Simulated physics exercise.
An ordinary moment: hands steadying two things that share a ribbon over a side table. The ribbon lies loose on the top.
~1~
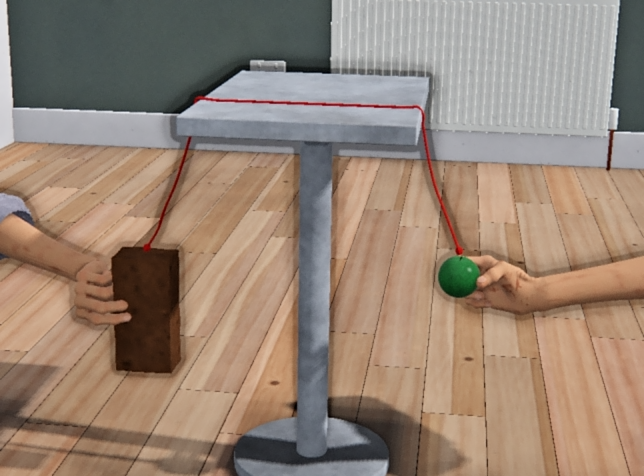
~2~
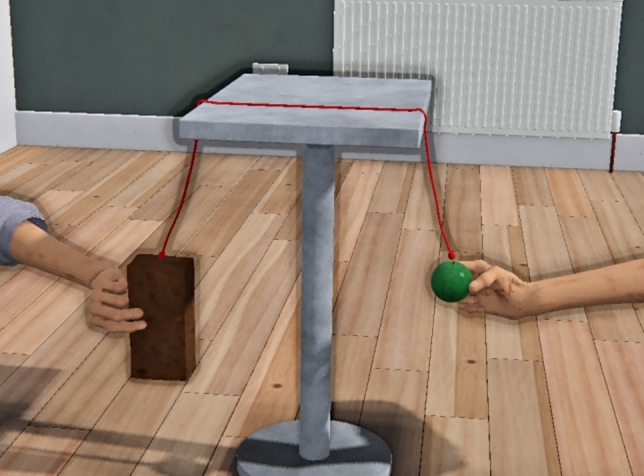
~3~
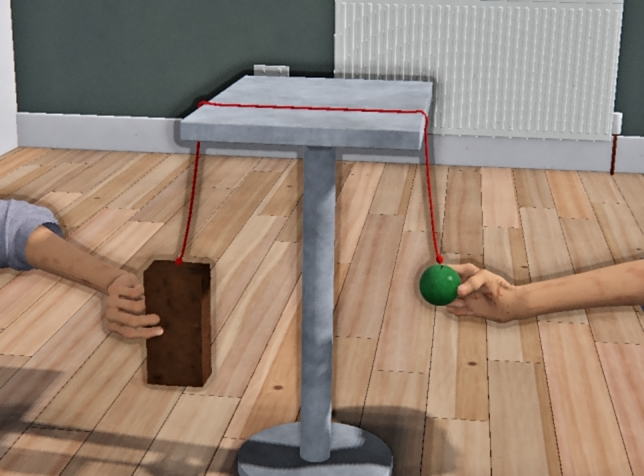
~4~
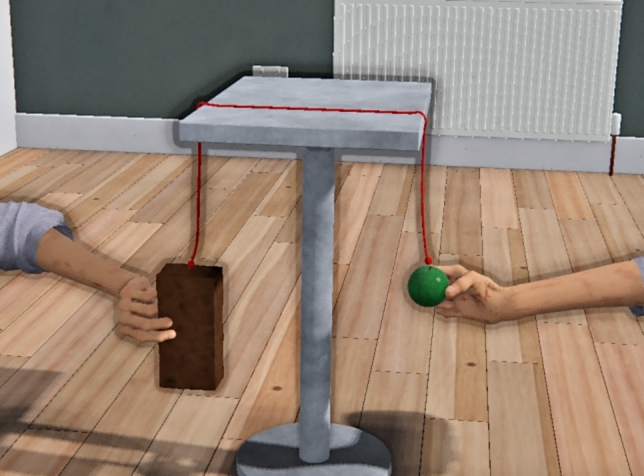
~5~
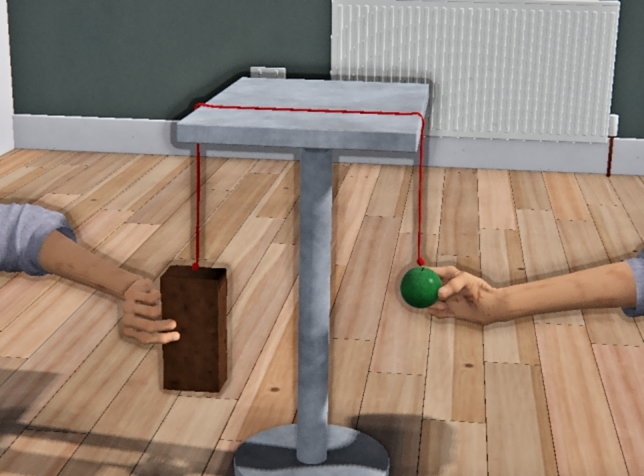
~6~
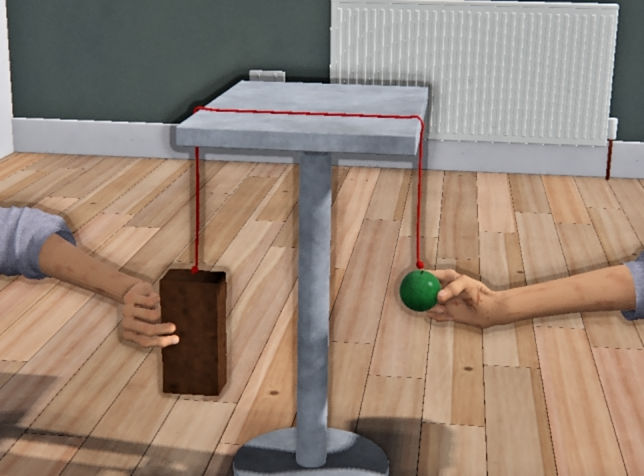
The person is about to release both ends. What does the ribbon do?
In the end the ribbon goes down on the left.
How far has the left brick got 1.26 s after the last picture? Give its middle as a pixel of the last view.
By then it is at (196, 438).
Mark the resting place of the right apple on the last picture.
At about (420, 172).
Then, 0.56 s later than the last view, left brick down on the floor near (178, 433); right apple higher near (424, 171).
Then, 1.26 s later than the last view, left brick down on the floor near (196, 438); right apple higher near (416, 172).
Finally, left brick down on the floor near (196, 438); right apple higher near (420, 172). The ribbon sinks on the left side.
